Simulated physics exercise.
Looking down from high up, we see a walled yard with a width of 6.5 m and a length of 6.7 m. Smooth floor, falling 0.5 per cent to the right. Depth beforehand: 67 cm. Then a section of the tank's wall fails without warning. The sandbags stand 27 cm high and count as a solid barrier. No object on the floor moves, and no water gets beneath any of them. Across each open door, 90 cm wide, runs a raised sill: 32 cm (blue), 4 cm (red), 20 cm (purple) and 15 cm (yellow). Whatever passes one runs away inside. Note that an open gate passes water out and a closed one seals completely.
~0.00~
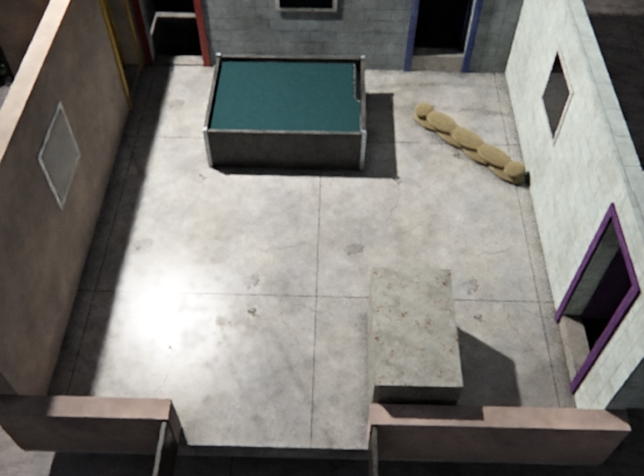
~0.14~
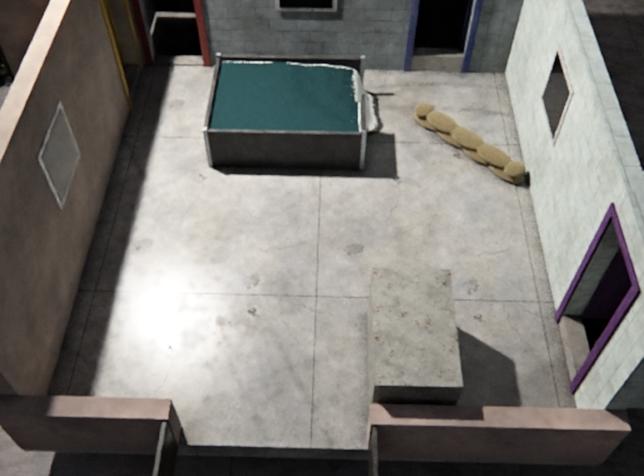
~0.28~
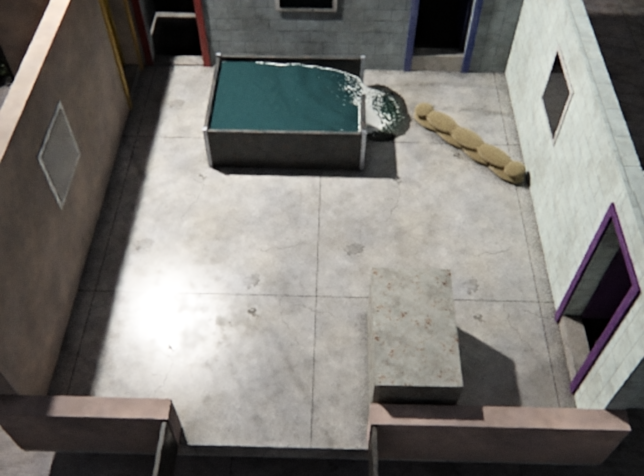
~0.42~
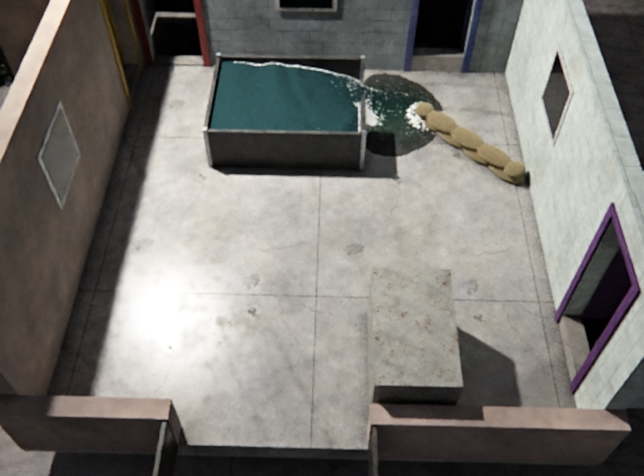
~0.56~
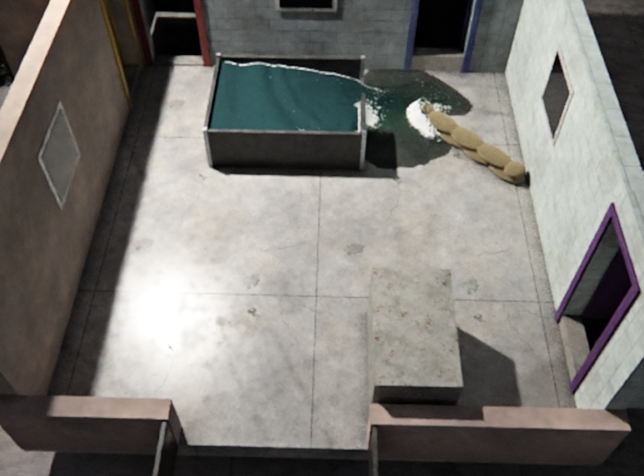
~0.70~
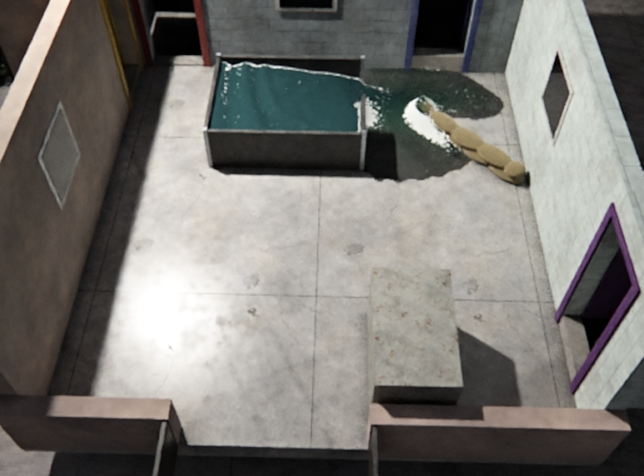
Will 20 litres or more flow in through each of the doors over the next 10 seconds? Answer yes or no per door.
Blue door: No, red door: Yes, purple door: No, yellow door: No.
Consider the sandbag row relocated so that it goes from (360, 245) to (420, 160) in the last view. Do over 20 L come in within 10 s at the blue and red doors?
Doors: Blue stays under / red stays under.
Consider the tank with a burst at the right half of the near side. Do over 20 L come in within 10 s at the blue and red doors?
Here's how it goes: Blue falls short, red falls short.
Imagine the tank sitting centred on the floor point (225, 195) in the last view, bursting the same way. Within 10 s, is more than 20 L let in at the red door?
Lab note: Red door limit not exceeded.
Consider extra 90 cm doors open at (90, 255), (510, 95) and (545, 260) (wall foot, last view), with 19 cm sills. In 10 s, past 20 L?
Door 1: Lower; door 2: Higher; door 3: Lower.
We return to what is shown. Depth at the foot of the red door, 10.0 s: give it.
9.5 cm or so.
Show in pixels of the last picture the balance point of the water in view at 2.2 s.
It lies at roughly (353, 126) in pixels.
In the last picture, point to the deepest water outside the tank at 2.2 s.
You'll find it around (501, 87).
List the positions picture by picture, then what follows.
In the first frame, still water, 67 cm deep, in the tank at (288, 96).
In the second frame, the front is at (371, 131), 0.5 m from the gap at (360, 102); 0.2 m2 of floor is under water; 67 cm left at the back of the tank.
In the third frame, the front is at (403, 127), 0.8 m from the gap at (360, 103); 0.7 m2 of floor is under water; 67 cm left at the back of the tank.
In the fourth frame, the front is at (434, 103), 1.3 m from the gap at (360, 104); 1.6 m2 of floor is under water; 67 cm left at the back of the tank.
In the fifth frame, water pours out at (360, 103) and has run 1.8 m, to (465, 104); typically 5 cm deep outside, 67 cm at the tank's back.
In the sixth frame, the front is at (497, 103), 2.4 m from the gap at (360, 102); 3.6 m2 of floor is under water; 62 cm left at the back of the tank.
After 1.4 s water covers 15 % of the floor and is deepest (53 cm) near (498, 73); blue door 28 cm at the sill, 0 L in, red door not reached, purple door not reached, yellow door not reached.
After 2.2 s water covers 25 % of the floor and is deepest (46 cm) near (501, 87); blue door 27 cm at the sill, 0 L in, red door not reached, purple door not reached, yellow door not reached.
After 3.5 s water covers 35 % of the floor and is deepest (41 cm) near (504, 161); blue door 24 cm at the sill, 0 L in, red door not reached, purple door 8 cm at the sill, 0 L in, yellow door not reached.
After 6.0 s water covers 45 % of the floor and is deepest (30 cm) near (467, 136); blue door 23 cm at the sill, 0 L in, red door 6 cm at the sill, 0 L in, purple door 20 cm at the sill, 1 L in, yellow door not reached.
After 10.0 s water covers 80 % of the floor and is deepest (18 cm) near (517, 169); blue door 11 cm at the sill, 0 L in, red door 10 cm at the sill, 35 L in, purple door 11 cm at the sill, 2 L in, yellow door 13 cm at the sill, 3 L in.
